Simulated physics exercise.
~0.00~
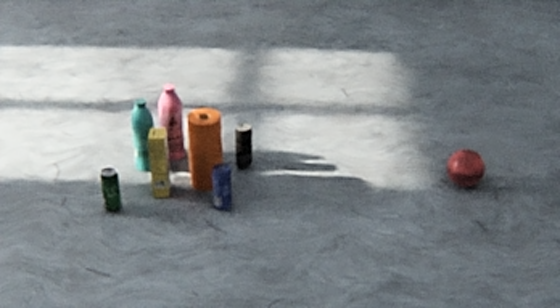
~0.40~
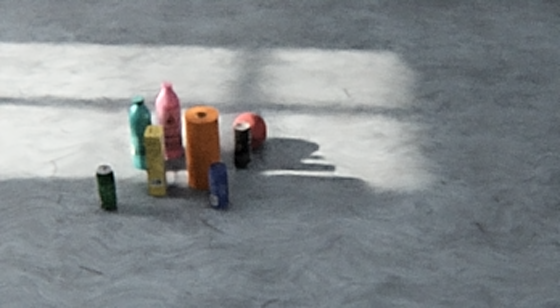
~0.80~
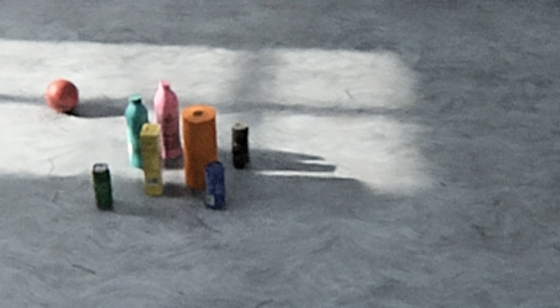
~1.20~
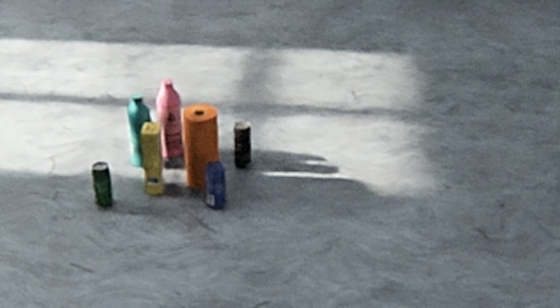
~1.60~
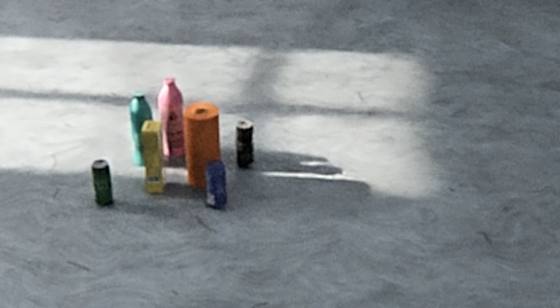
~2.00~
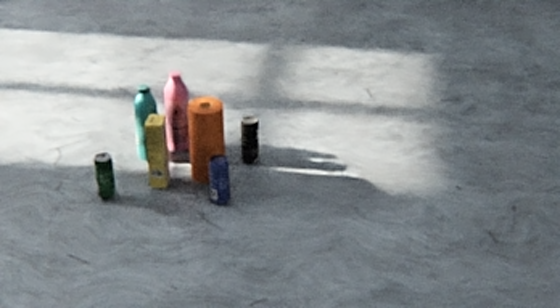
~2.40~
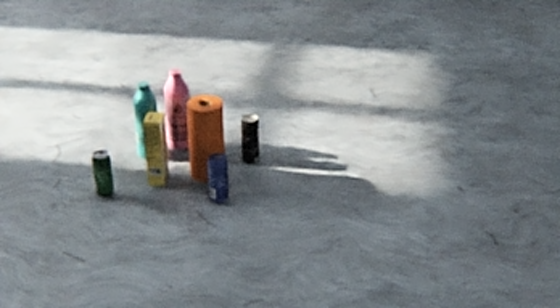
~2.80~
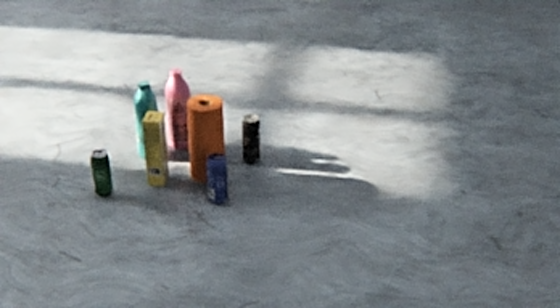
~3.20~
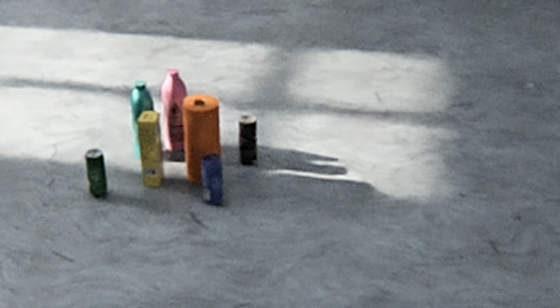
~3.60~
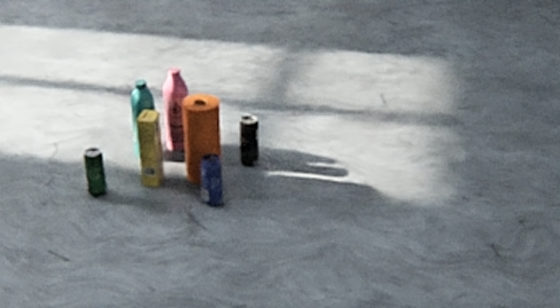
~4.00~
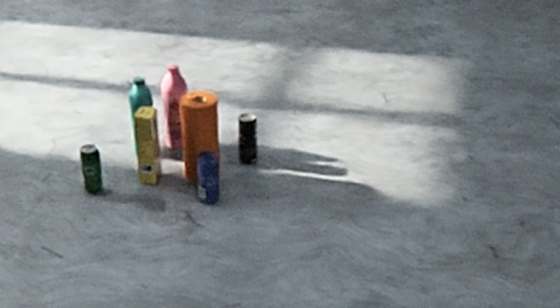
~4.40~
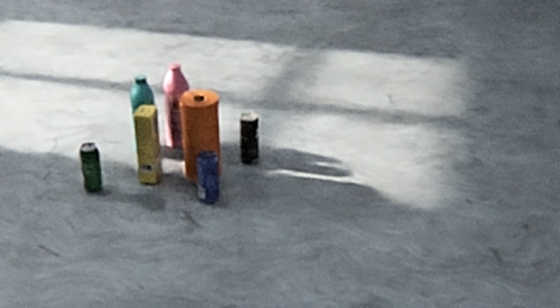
A red ball sits at the right on a grey floor, seen from above at an angle, with pale window light falling across the left and middle. Left of centre stands a cluster of turquoise and pink bottles, a yellow carton and an orange roll, with a green can to the left, a blue can in front and a black can to the right. The ball rolls left, passes behind the group and emerges at the far left, then leaves the view. The standing items stay upright in place as the view drifts slightly, and the ball remains out of sight.
